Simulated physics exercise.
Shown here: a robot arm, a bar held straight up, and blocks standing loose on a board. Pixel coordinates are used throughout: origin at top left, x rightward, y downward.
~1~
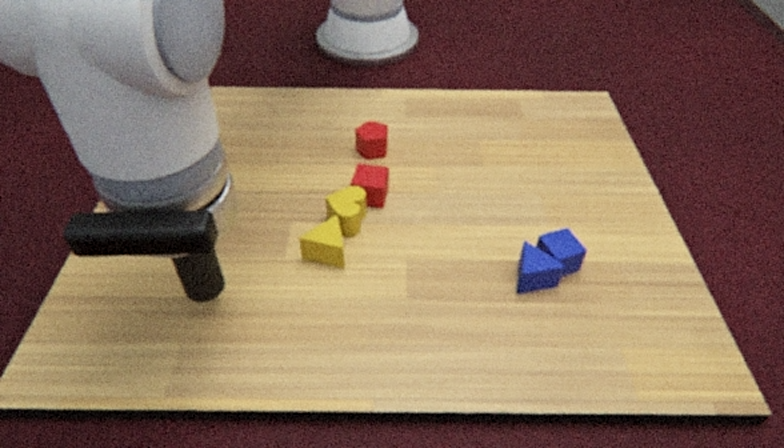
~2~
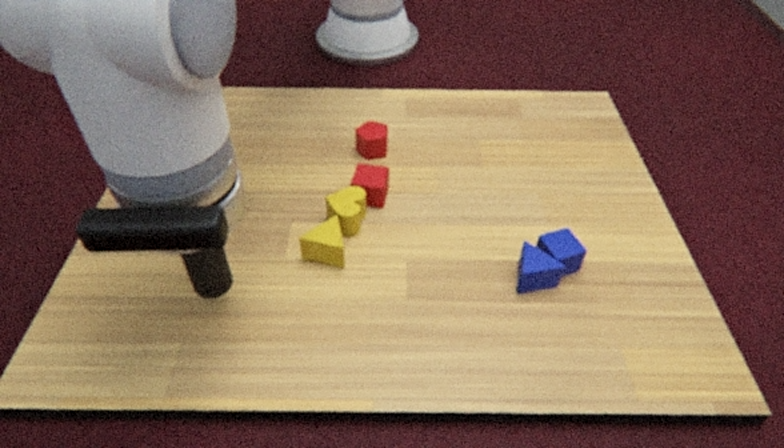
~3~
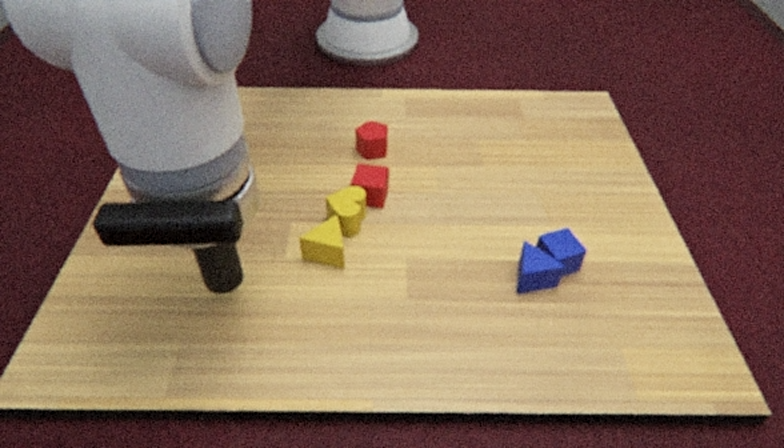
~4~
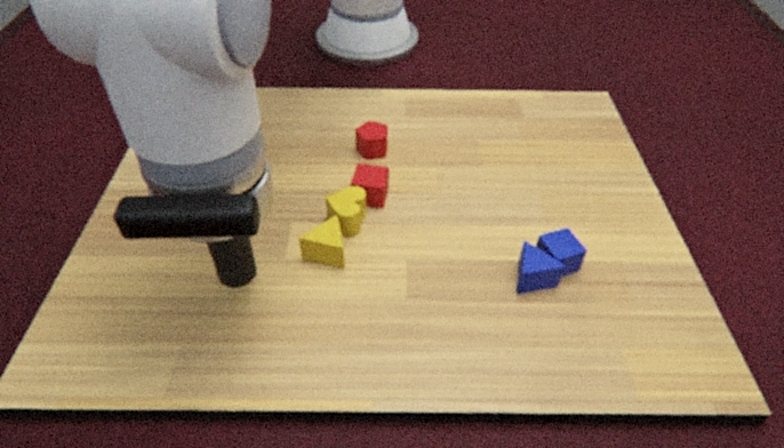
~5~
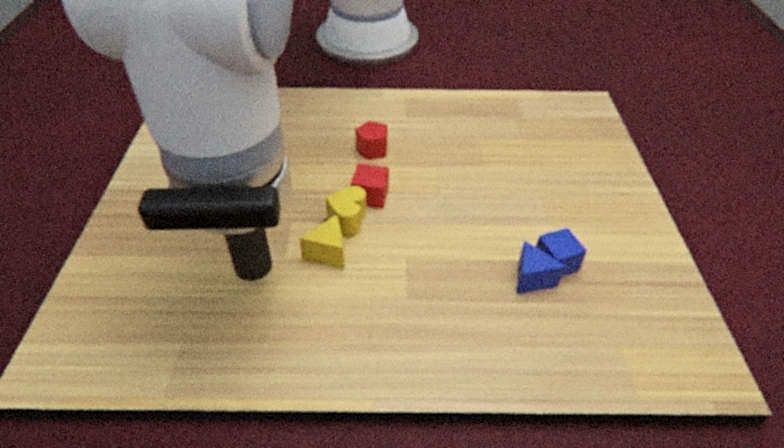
A white robot arm holding a black upright bar stands at the left of a pale wooden board on a dark red surface, seen from above at an angle. Two red blocks and two yellow ones, a heart and a triangle, sit near the middle, with two blue blocks to the right. The arm carries the bar slowly a short way rightward and slightly up the view, while the blocks and camera stay still.
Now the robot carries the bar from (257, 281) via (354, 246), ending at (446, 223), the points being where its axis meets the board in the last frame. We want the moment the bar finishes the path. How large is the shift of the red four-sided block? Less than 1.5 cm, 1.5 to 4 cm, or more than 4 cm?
Range: Under 1.5 cm.
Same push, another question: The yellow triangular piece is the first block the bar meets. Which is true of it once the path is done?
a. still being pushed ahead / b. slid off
Choice a: Still being pushed ahead.
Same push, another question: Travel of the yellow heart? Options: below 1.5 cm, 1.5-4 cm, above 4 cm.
It gets moved 1.5 to 4 cm.
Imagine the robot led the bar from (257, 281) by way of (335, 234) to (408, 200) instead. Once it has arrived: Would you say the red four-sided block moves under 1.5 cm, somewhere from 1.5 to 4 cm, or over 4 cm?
Answer: More than 4 cm.
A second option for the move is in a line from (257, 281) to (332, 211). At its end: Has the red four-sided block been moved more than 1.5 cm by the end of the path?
No.
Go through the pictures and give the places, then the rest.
In the first picture, lower end of the bar (205, 287), tops of blocks, yellow triangular piece (326, 233), yellow heart (347, 200), red four-sided block (370, 175).
In the second picture, bar (213, 284), blocks as before.
In the third picture, bar (224, 279), blocks as before.
In the fourth picture, bar (238, 273), blocks as before.
In the fifth picture, bar (254, 267), yellow triangular piece (326, 233), yellow heart (347, 200), red four-sided block (370, 175).
What follows on the original path. One third of the way, bar (323, 241); yellow triangular piece (353, 225), turned 45° clockwise; yellow heart (352, 199), turned 20° anticlockwise.
Two thirds of the way, bar (386, 224); yellow triangular piece (415, 207), turned 30° clockwise; yellow heart (366, 196), turned 75° anticlockwise; red four-sided block (369, 173).
At the end, bar (448, 209); yellow triangular piece (475, 194), turned 40° clockwise; yellow heart (366, 196), turned 75° anticlockwise; red four-sided block (369, 173).
